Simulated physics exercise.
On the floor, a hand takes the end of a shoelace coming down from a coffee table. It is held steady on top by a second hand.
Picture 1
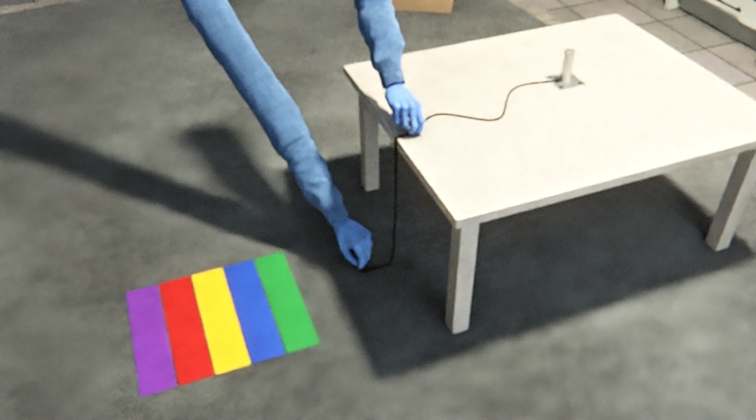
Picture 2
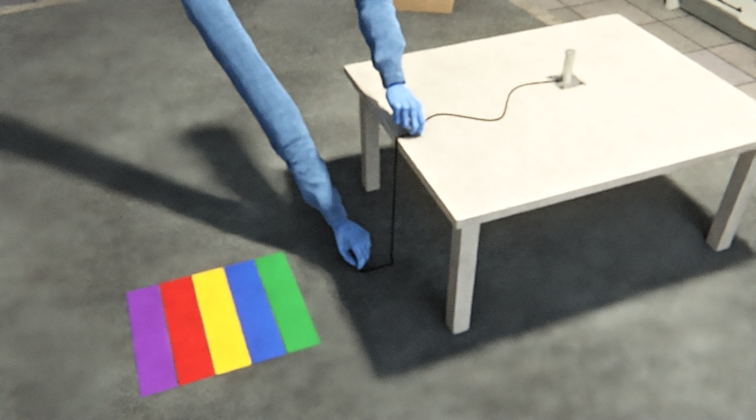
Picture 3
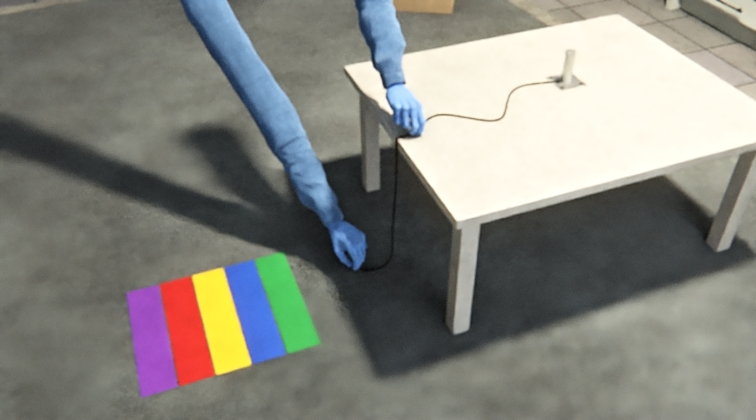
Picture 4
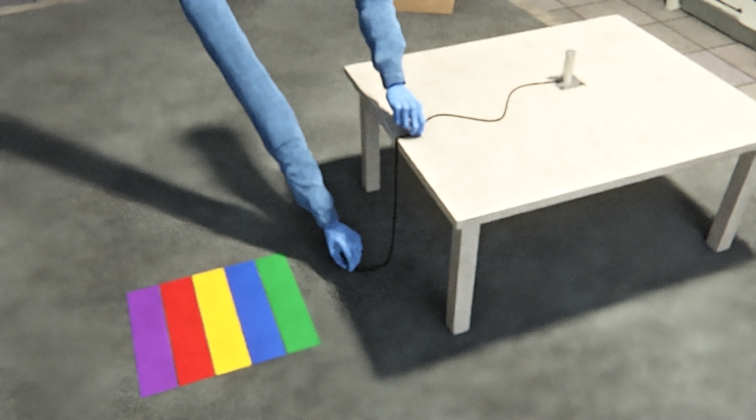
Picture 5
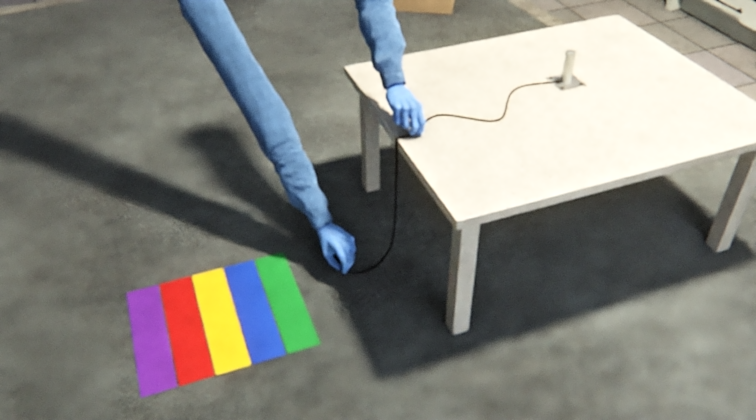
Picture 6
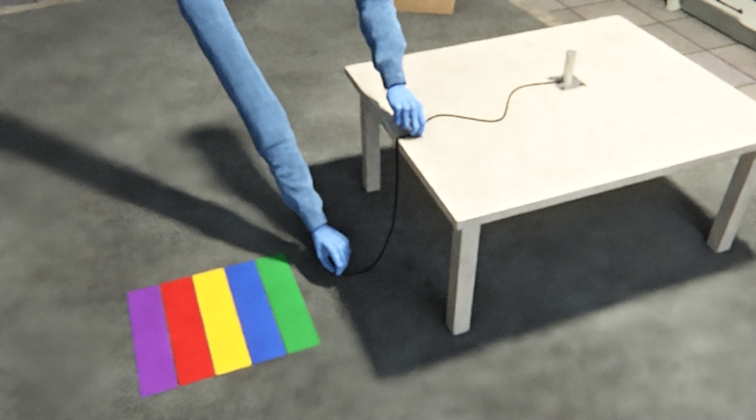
Hand in blue on the floor drawing the end of a dark cord slightly left from a table, near colored stripes.
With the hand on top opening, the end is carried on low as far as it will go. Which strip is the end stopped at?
Stopped at yellow.
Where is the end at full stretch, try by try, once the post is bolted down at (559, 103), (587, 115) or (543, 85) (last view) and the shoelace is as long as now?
In order, it comes out close to (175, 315), (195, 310) and (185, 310).
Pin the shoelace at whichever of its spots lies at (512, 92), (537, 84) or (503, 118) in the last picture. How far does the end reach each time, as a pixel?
Roughly (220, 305), (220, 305) and (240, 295), in that order.
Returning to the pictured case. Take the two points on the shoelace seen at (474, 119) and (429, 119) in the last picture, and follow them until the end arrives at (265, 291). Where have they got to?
You'll find the first mark at (448, 119) and the second mark at (408, 134).
Soon after, end near (265, 291); over blue.
After that, end near (234, 299); over blue.
At the stop, end near (216, 304); over yellow. It gets as far as the yellow strip.
